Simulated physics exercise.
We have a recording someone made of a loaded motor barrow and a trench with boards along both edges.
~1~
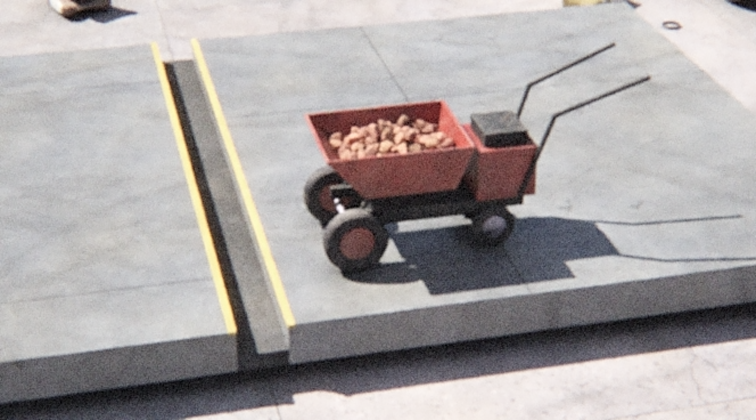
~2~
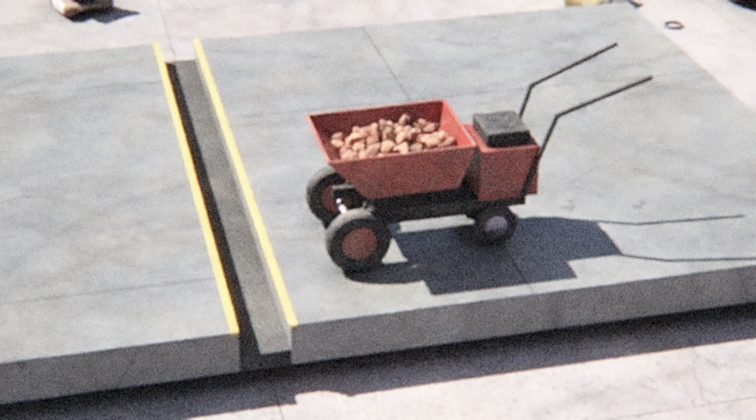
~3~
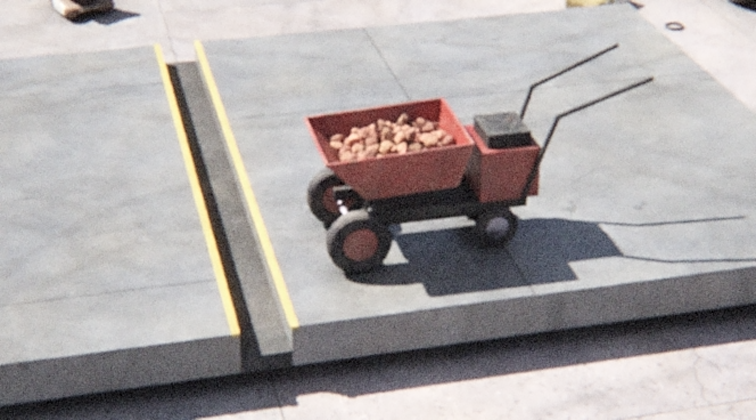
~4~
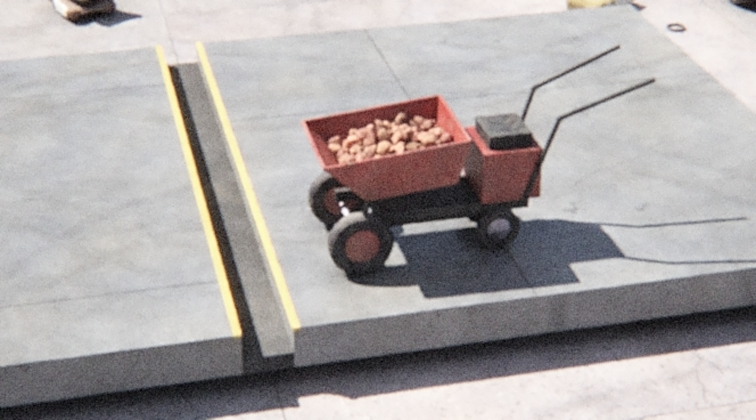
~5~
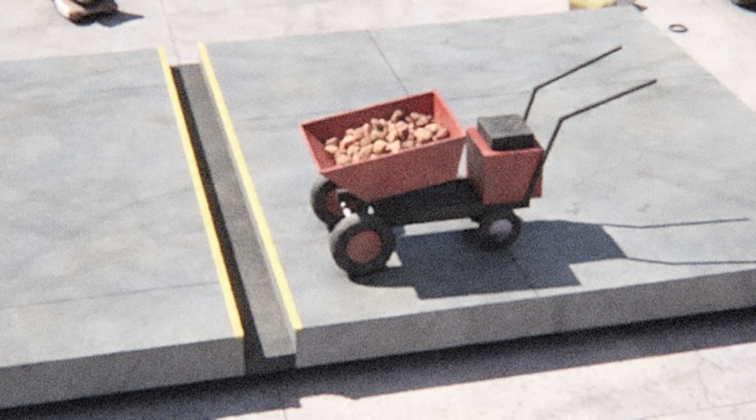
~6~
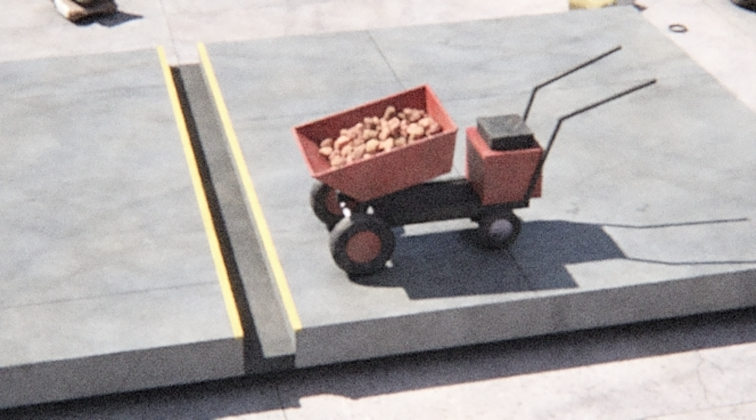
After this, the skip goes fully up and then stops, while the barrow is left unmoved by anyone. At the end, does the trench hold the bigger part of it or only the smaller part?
Inside: The greater amount.
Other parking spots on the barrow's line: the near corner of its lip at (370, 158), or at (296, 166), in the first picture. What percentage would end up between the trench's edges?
First spot: About 80 percent; second spot: About 20 percent.
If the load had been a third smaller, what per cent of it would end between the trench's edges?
I'd put it at about 70 per cent.
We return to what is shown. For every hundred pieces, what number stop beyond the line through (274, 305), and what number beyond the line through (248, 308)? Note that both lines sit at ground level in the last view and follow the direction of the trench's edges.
In order: 90 per cent, then 50 per cent.
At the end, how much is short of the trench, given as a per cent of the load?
I'd say around 0 per cent of the load.
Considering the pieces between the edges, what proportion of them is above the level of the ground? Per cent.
Roughly 10 percent of them.
Soon after the last picture, skip tipped steeply; all in the skip.
A little later, skip tipped steeply; most in the skip; a small part in or heaped over the trench; a stray few beyond it; a stray few falling.
Later still, skip tipped right over; a small part in the skip; about two thirds in or heaped over the trench; about a third beyond it.
By the end, skip tipped right over; about two thirds in or heaped over the trench; about a third beyond it.
